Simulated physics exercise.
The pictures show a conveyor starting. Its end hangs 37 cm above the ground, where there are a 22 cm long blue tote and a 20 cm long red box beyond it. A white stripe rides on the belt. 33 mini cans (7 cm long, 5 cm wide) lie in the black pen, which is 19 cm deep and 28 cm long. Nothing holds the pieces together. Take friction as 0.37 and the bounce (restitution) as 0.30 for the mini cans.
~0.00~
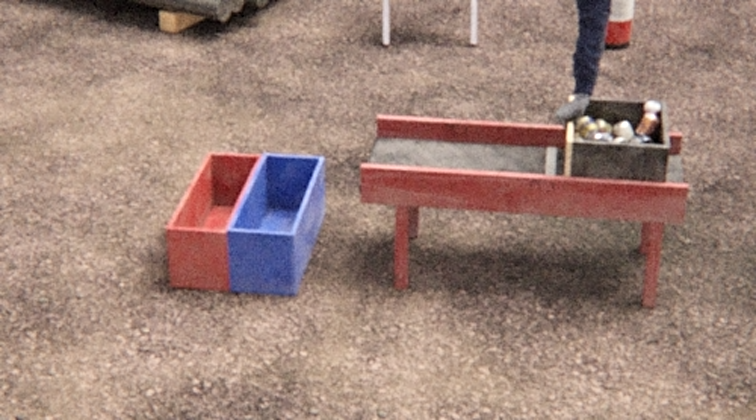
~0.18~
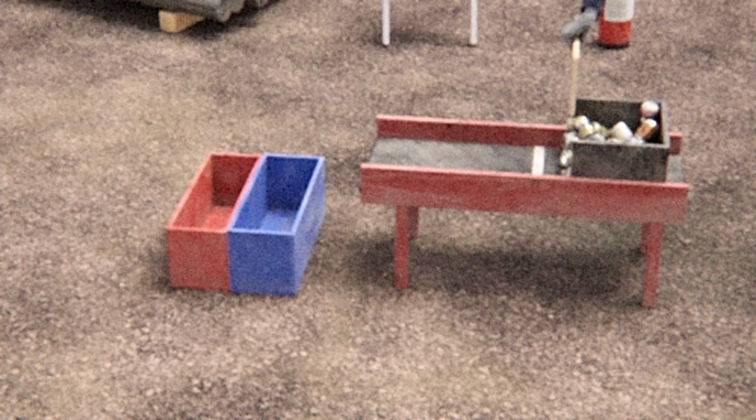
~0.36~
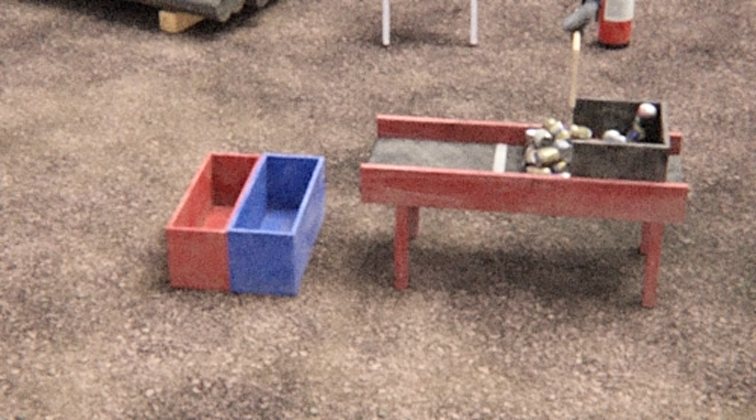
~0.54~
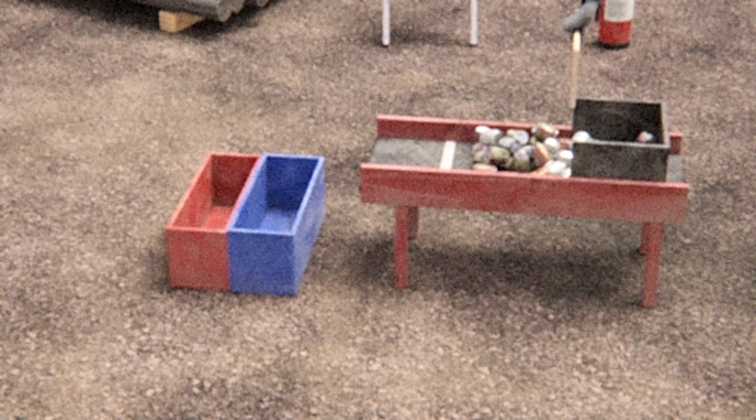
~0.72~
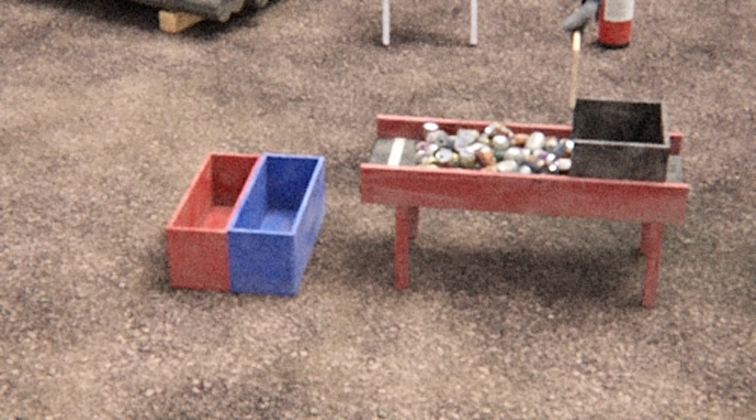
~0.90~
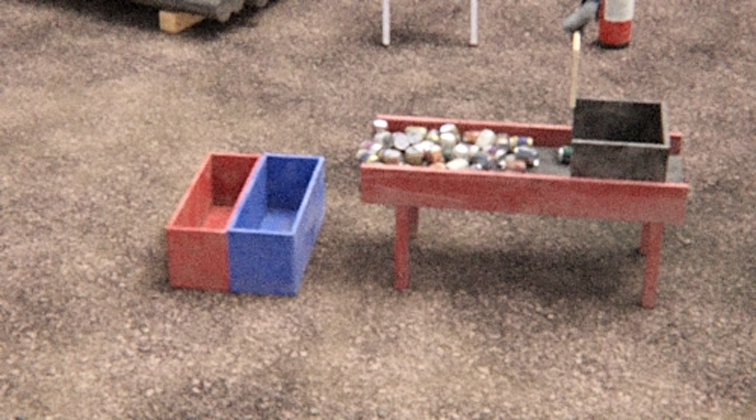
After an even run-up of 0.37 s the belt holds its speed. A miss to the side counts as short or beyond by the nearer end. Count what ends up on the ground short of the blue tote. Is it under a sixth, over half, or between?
Expect upwards of half of the load on the ground short of the blue tote.
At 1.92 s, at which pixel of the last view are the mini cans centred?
Around (346, 248).
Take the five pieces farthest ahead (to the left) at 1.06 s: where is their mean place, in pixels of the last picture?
Around (325, 175).
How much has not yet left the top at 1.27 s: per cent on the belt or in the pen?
Some 25 per cent.
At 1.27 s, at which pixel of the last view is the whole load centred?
At about (341, 161).
After 1.06 s, 21 on the belt and 12 in the air.
After 1.27 s, 2 in the blue tote, 9 on the belt, 2 on the ground short of the blue tote and 20 in the air.
After 1.55 s, 4 in the blue tote, 1 on the belt, 16 on the ground short of the blue tote and 12 in the air.
Outcome (at 1.92 s), 5 in the blue tote and 28 on the ground short of the blue tote. Asked share, 28 of 33, 85 per cent.
